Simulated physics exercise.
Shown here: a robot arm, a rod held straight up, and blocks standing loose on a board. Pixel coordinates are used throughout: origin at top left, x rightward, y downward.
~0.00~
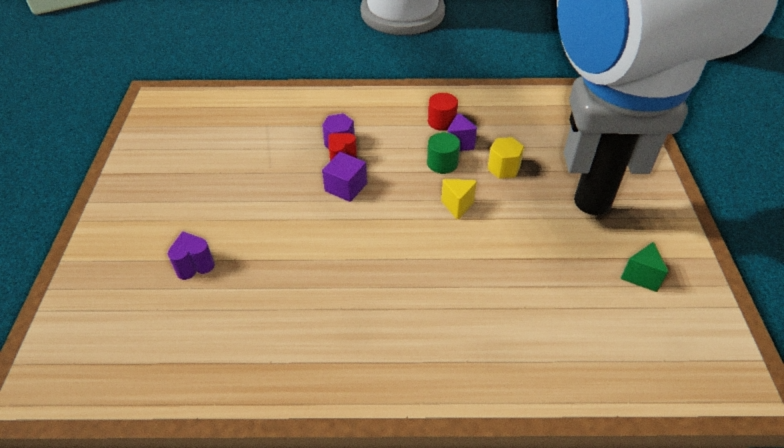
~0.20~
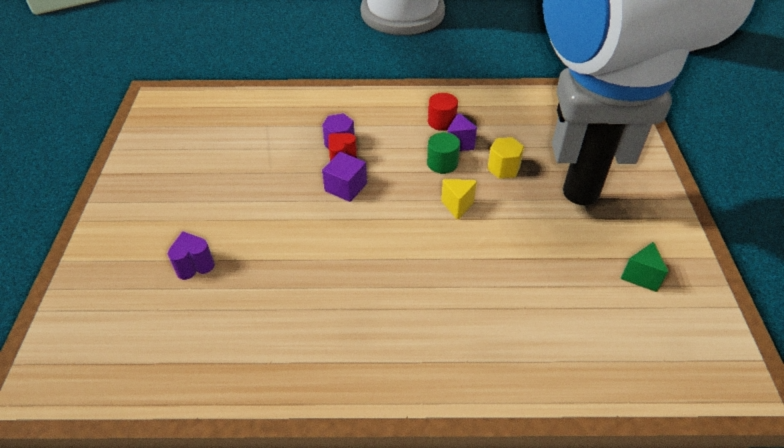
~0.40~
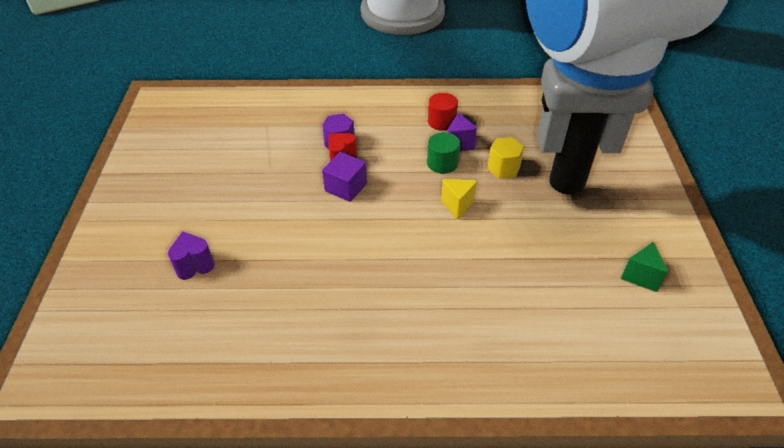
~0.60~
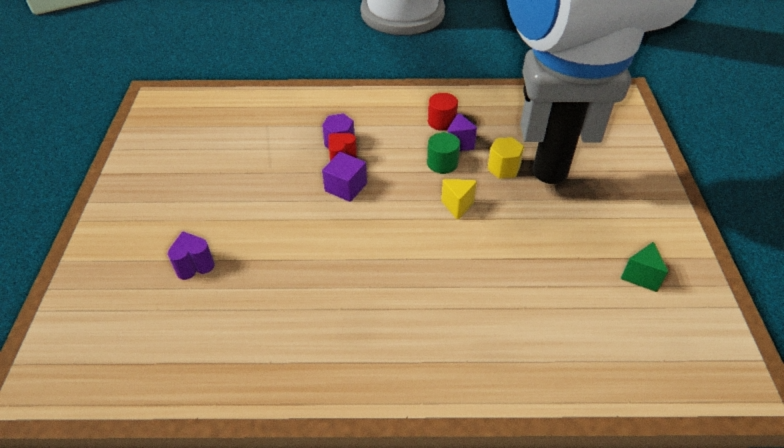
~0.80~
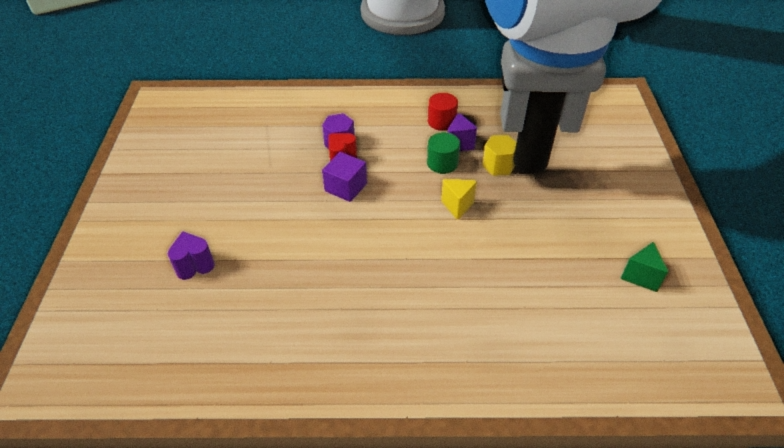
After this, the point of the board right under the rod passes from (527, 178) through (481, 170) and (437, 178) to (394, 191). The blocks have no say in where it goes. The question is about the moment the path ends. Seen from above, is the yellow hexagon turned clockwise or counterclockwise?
Looking from above, the answer is clockwise.
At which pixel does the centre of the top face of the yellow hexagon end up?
Around pixel (464, 129).
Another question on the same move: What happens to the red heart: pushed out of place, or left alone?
It holds its position.
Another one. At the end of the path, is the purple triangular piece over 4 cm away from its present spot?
I expect not.
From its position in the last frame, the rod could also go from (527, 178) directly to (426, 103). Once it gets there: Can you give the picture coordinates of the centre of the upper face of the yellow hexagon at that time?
Near (404, 93).
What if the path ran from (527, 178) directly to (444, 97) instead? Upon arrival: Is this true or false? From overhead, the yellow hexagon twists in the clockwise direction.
Verdict: False.
What follows on the original path. One third of the way, rod at (481, 156); red circular block at (441, 98); purple triangular piece at (450, 117), turned 20° anticlockwise; yellow hexagon at (468, 130), turned 45° clockwise.
Two thirds of the way, rod at (437, 163); red circular block at (440, 97); green circular block at (414, 140); purple triangular piece at (448, 115), turned 30° anticlockwise; yellow hexagon at (464, 129), turned 60° clockwise.
At the end, rod at (394, 176); red heart not moved; red circular block at (440, 97); green circular block at (405, 141); purple triangular piece at (448, 115), turned 30° anticlockwise; yellow hexagon at (464, 129), turned 60° clockwise.
